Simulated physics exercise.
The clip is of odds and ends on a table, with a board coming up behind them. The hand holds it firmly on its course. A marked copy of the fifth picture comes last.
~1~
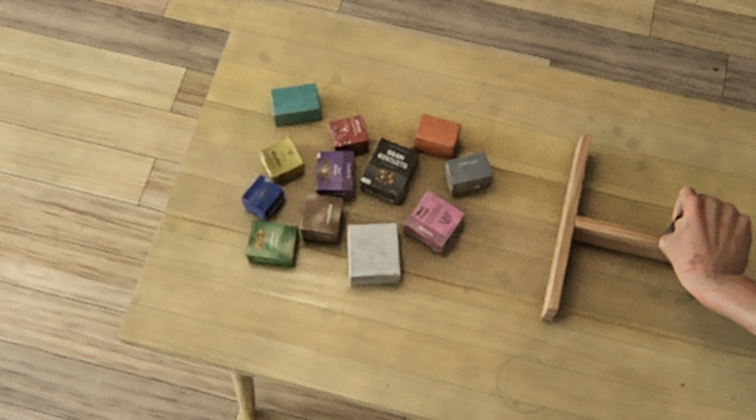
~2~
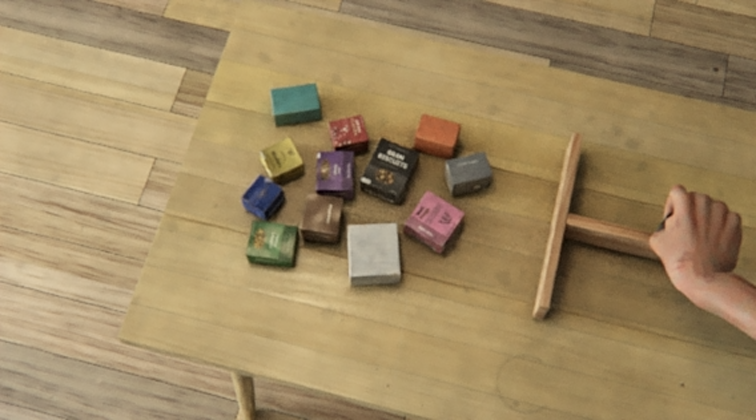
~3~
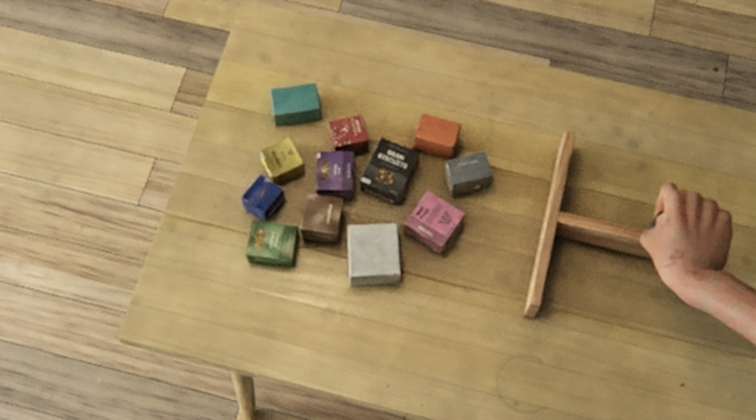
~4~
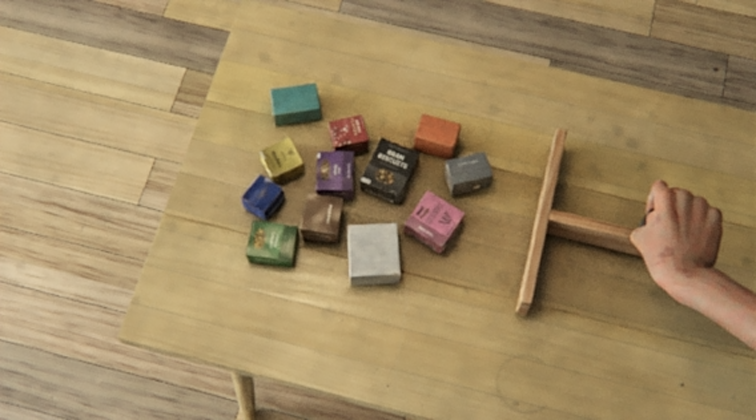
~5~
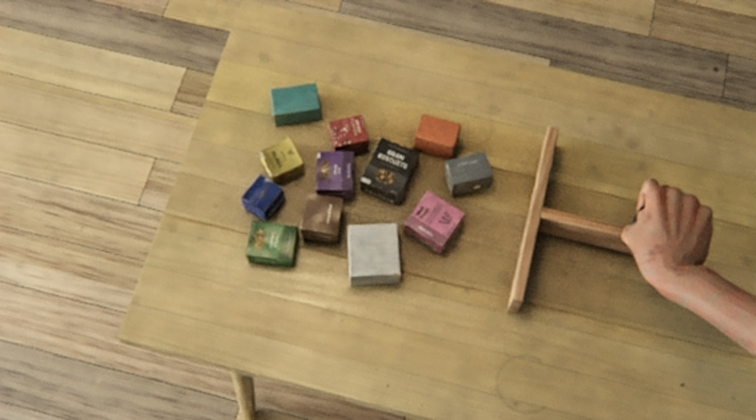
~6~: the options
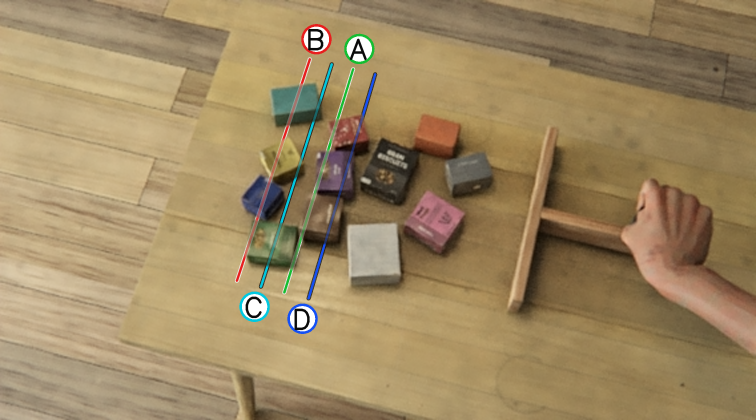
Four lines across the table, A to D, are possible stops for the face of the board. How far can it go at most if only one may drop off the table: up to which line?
C.
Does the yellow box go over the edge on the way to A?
Yes.
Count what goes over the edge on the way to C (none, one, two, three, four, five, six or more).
One.
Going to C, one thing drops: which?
The yellow box goes over.
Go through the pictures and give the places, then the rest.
The first frame shows white block (374, 255); blue box (263, 198); black packet (390, 171).
The second frame shows board (562, 217); turquoise block (296, 105).
The third frame shows board (554, 215); purple packet (336, 176).
The fourth frame shows board (545, 213); red packet (349, 136).
The fifth frame shows board (537, 211); orange block (437, 136); brown packet (322, 219); yellow box (282, 162).
On the copy, A at (320, 175); B at (275, 165); C at (298, 170); D at (344, 181).
On C. First, board (449, 190); white block (368, 255); grey packet (431, 160).
Then, board (364, 170); yellow box (220, 142); purple packet (258, 156).
Finally, board (301, 155); yellow box over the edge; purple packet (196, 141); one fallen.
By contrast, A is within the limit but short; B drops four; D is within the limit but short.
